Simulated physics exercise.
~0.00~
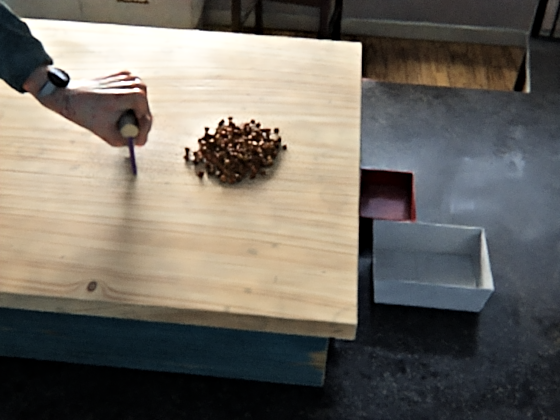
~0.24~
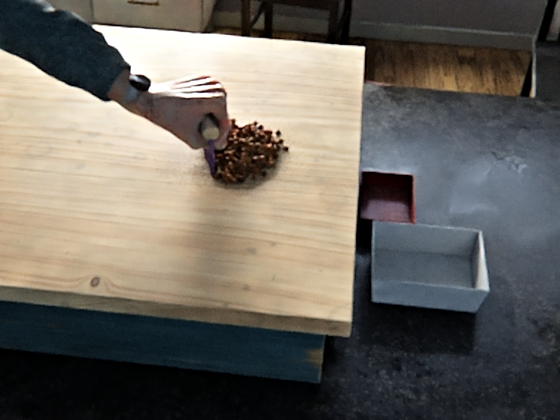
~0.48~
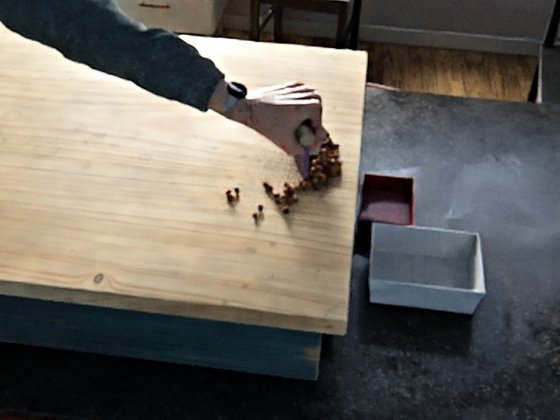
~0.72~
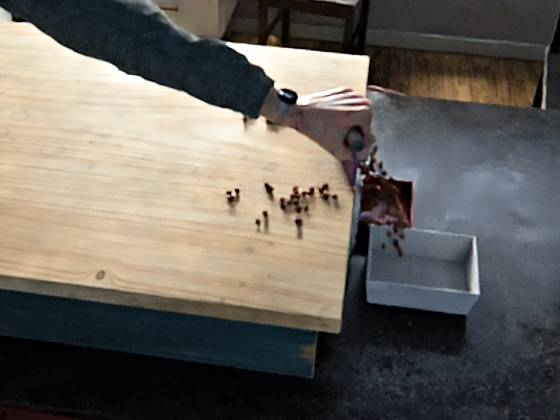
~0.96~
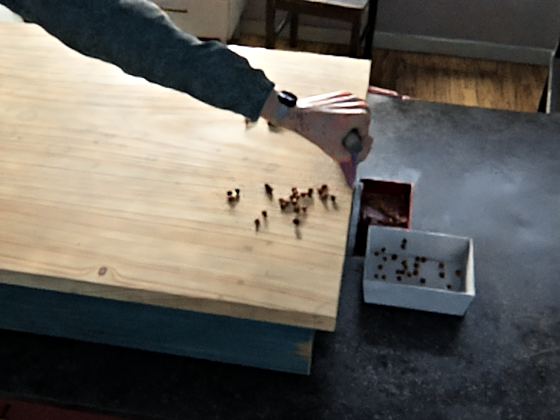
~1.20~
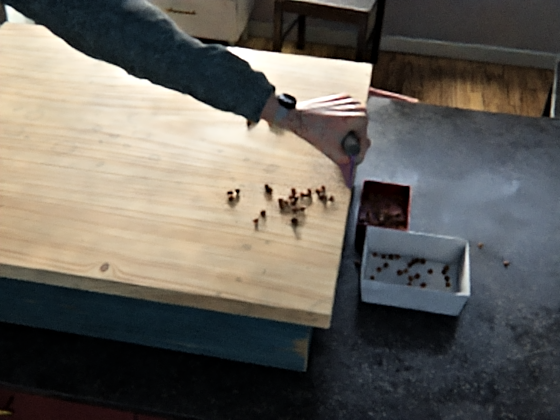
On a pale wooden tabletop, a hand with a scraper pushed a pile of small brown balls rightward until many spilled over the edge, landing in the red and white tins below, while some stayed on top and a few missed.
